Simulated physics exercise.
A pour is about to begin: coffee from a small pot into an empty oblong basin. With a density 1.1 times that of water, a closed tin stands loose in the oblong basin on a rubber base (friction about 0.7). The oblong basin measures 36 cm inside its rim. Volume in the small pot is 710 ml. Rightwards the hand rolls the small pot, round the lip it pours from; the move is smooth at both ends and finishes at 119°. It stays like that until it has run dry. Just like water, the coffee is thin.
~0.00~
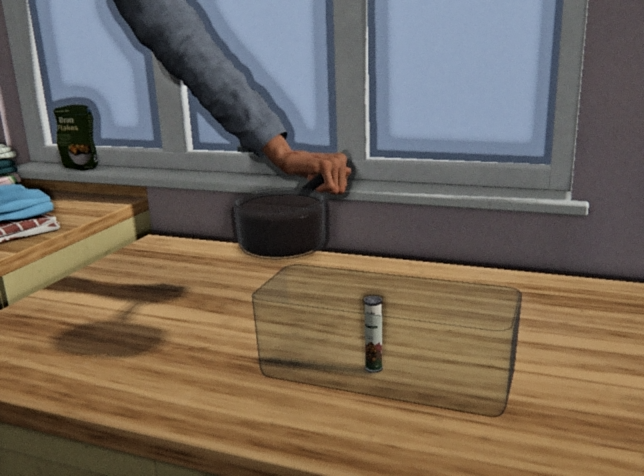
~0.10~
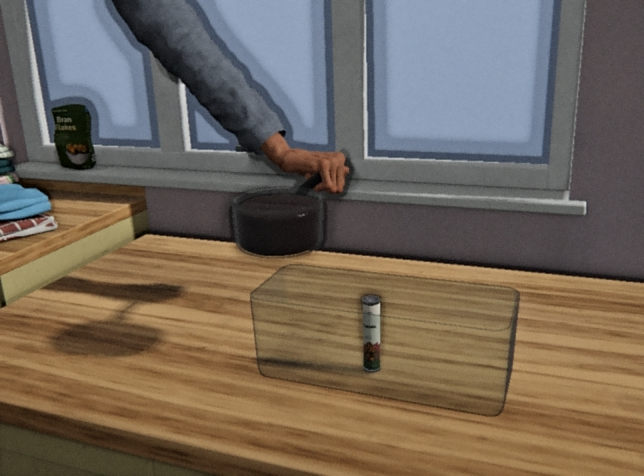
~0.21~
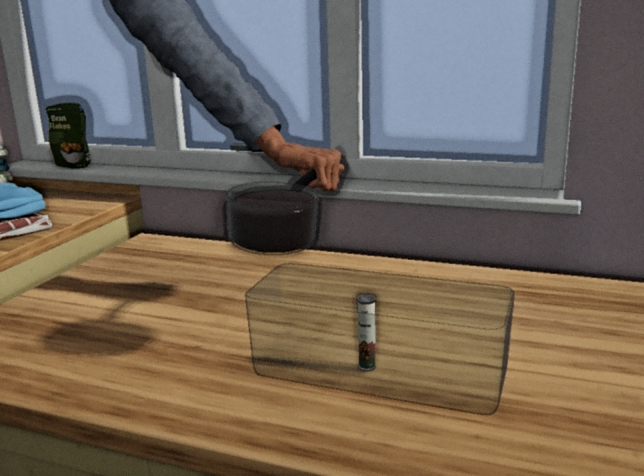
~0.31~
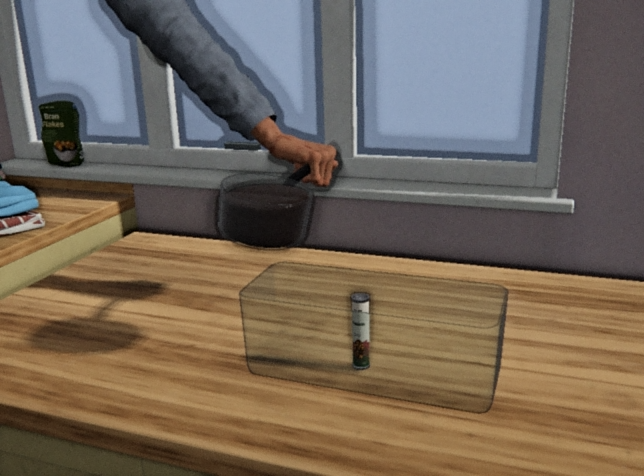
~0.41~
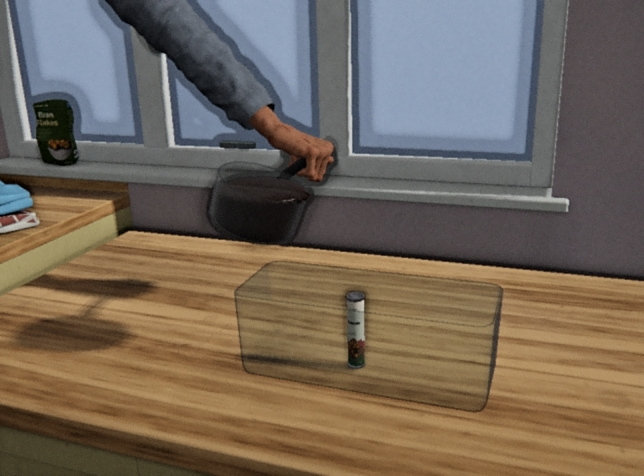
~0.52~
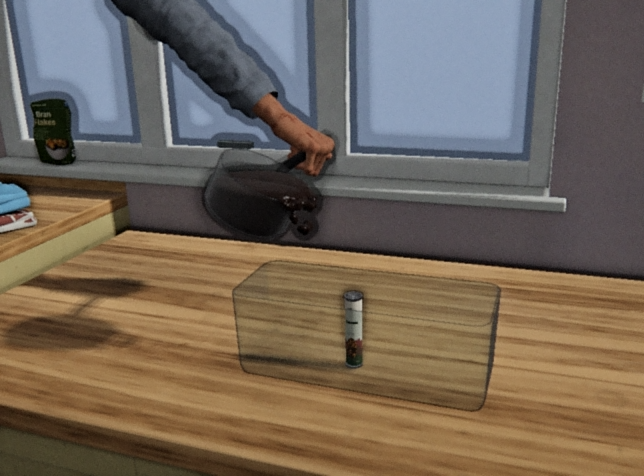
A wooden counter beneath a grey-framed window in a mauve wall is seen from slightly above, with a dark green packet on the sill at left. A grey-sleeved arm holds a small dark pot by its handle above a clear, empty oblong basin containing an upright tin. The hand rolls the pot steadily rightwards until dark coffee begins crossing its right lip, as the view drifts slightly right.
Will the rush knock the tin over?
It stays vertical.
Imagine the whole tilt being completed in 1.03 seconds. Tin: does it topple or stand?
So the tin will hold steady.
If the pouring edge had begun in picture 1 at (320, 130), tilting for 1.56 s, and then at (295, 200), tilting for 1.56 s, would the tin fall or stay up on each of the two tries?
In the first try it remains standing; in the second it comes down.
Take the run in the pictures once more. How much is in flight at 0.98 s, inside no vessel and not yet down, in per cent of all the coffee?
It comes to about 32 percent.
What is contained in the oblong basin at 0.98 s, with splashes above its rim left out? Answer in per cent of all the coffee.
Near 42 in a hundred.
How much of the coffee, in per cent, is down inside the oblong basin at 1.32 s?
Near 92 in a hundred.
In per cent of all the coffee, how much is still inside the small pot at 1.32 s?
2 per cent or thereabouts.
By 0.98 s the tilt is 83° and 27 per cent is still to pour; the tin stands where it began.
By 1.32 s the tilt is 112° and 2 per cent is still to pour; the tin stands where it began.
By 1.67 s the tilt is 119° and 0 per cent is still to pour; the tin stands where it began.
By 2.06 s the tilt is 119° and 0 per cent is still to pour; the tin stands where it began.
At rest the tin stands where it began.
